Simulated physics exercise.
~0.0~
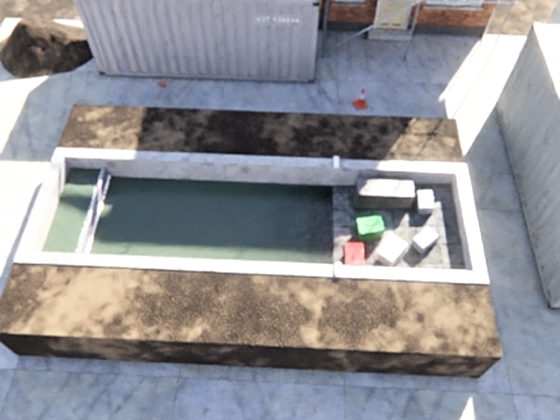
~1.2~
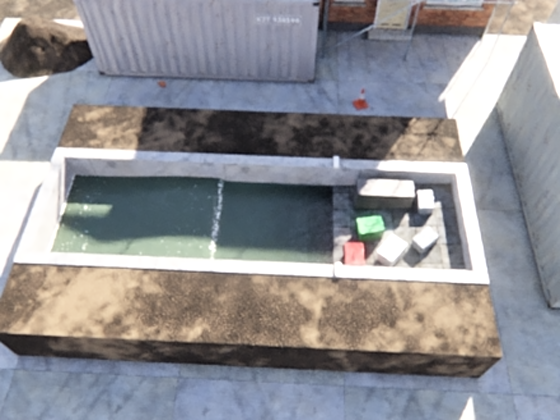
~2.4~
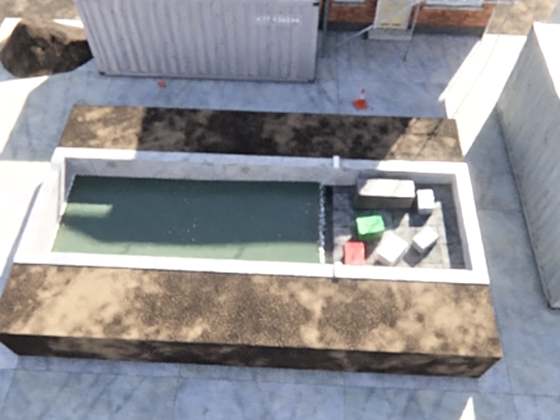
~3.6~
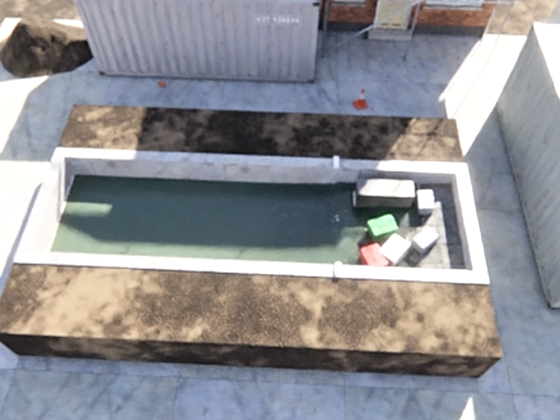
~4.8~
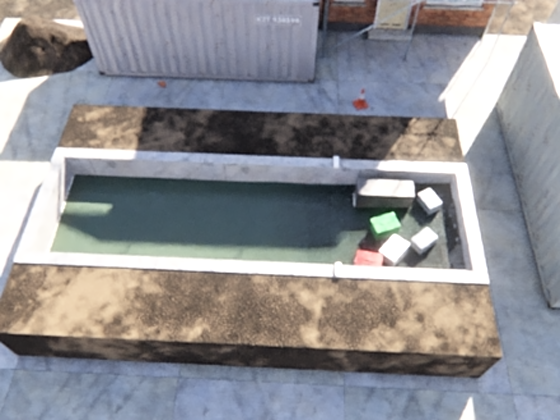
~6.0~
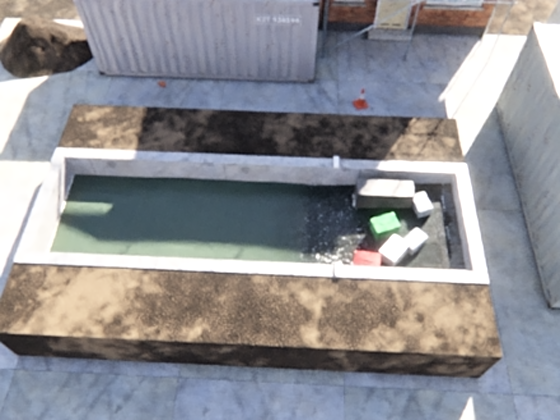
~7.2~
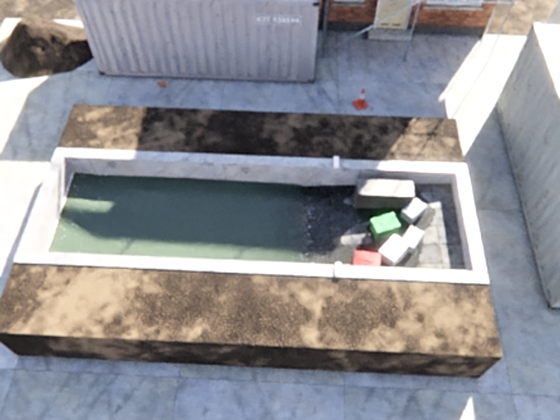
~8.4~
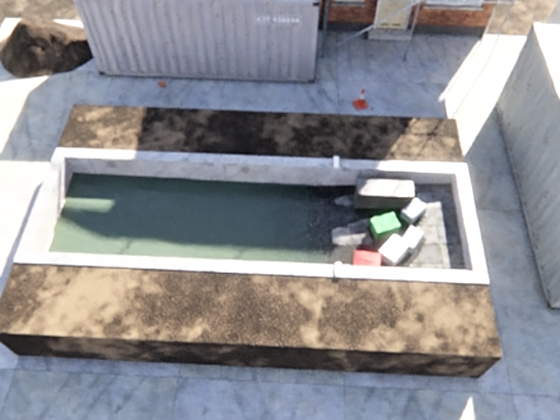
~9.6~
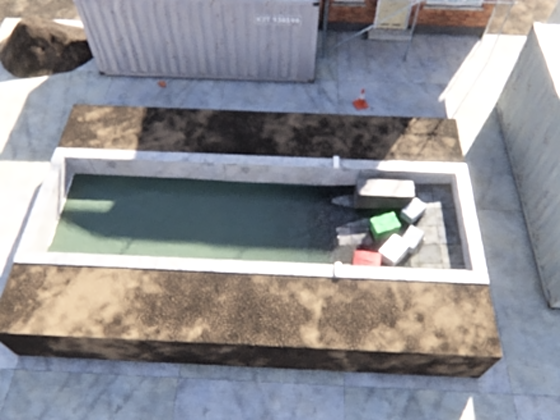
A wave crosses the long pool from left to right and runs up the ramp, nudging the green and red chests right, then shifting two pale crates left as the water draws back; the chests come to rest on the ramp among the pale items, short of the white marks.
